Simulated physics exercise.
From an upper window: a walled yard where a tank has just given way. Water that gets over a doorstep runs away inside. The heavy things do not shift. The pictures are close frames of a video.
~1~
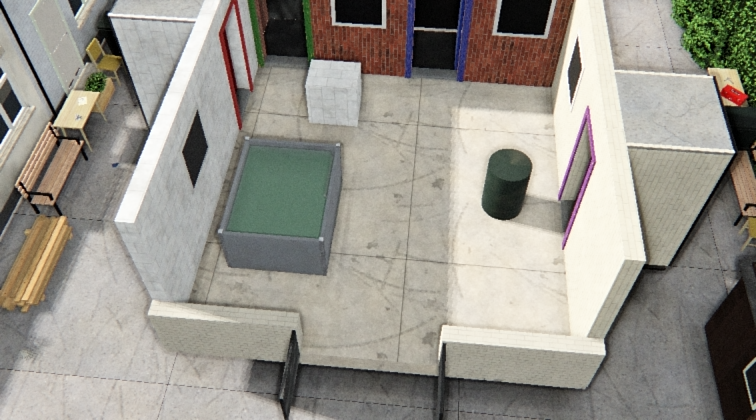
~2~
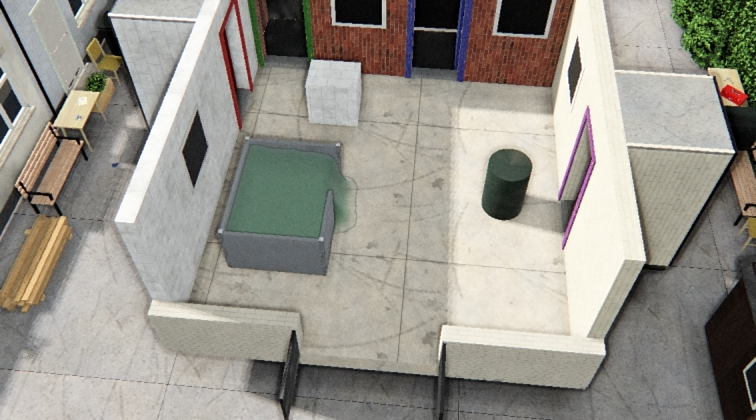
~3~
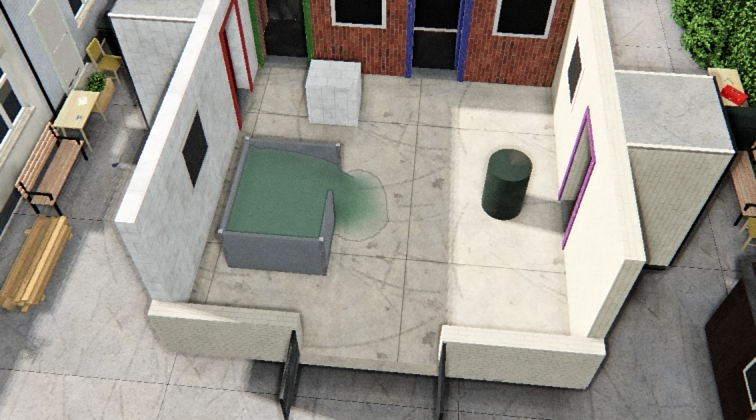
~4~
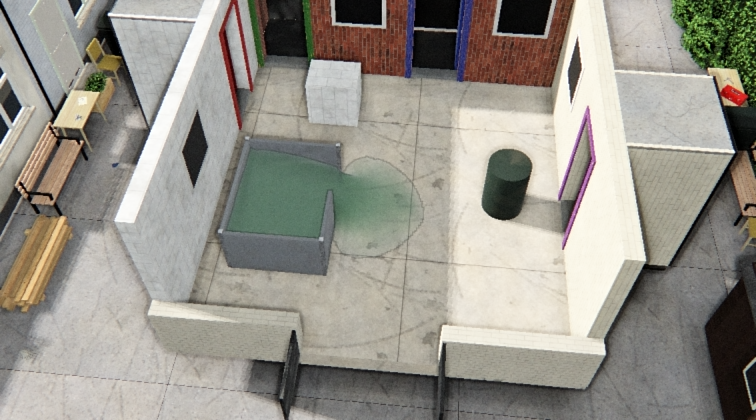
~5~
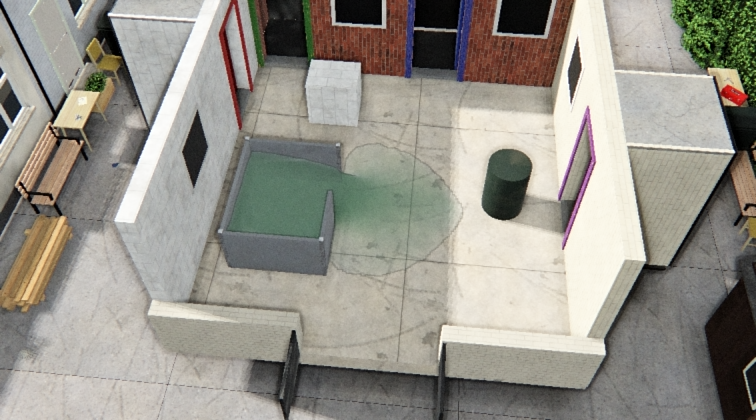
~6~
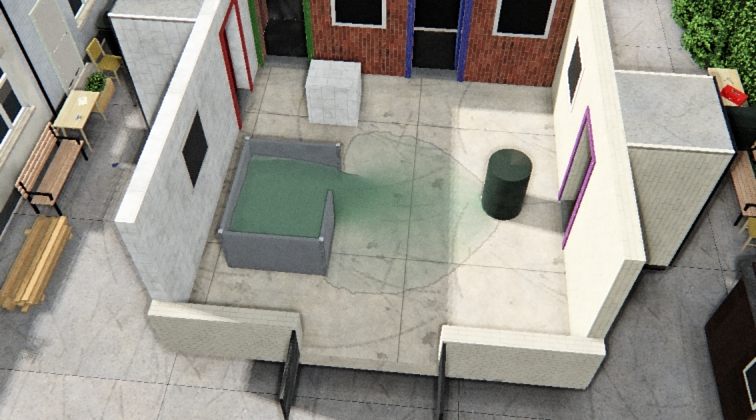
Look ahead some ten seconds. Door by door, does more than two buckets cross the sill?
The purple door floods; the blue door holds within the limit; the green door holds within the limit; the red door holds within the limit.
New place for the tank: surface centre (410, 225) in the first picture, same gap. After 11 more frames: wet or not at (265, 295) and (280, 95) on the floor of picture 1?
In turn: Not flooded, not flooded.
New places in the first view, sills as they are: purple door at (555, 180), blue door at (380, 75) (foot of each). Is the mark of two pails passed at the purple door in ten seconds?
Then: The purple one is over.
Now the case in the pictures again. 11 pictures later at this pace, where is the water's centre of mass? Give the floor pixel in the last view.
Roughly at (407, 210).
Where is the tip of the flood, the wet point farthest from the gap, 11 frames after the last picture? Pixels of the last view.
Close to (550, 90).
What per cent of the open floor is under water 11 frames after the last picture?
Roughly 55 per cent.
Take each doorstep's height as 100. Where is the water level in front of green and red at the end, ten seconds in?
In turn 40 and 30 per cent.
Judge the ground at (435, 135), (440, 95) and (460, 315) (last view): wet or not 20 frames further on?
In turn: Wet, wet, wet.
A moment on, water covers 45 % of the floor; the purple door under two buckets in, the blue door not reached, the green door not reached, the red door not reached.
Next, water covers 55 % of the floor; the purple door under two buckets in, the blue door wet at the sill, nothing in, the green door not reached, the red door not reached.
Then, water covers 55 % of the floor; the purple door over two buckets in, the blue door under two buckets in, the green door not reached, the red door not reached.
Later, water covers 85 % of the floor; the purple door far over two buckets in, the blue door under two buckets in, the green door wet at the sill, nothing in, the red door not reached.
In the end, water covers 100 % of the floor; the purple door far over two buckets in, the blue door under two buckets in, the green door wet at the sill, nothing in, the red door wet at the sill, nothing in.
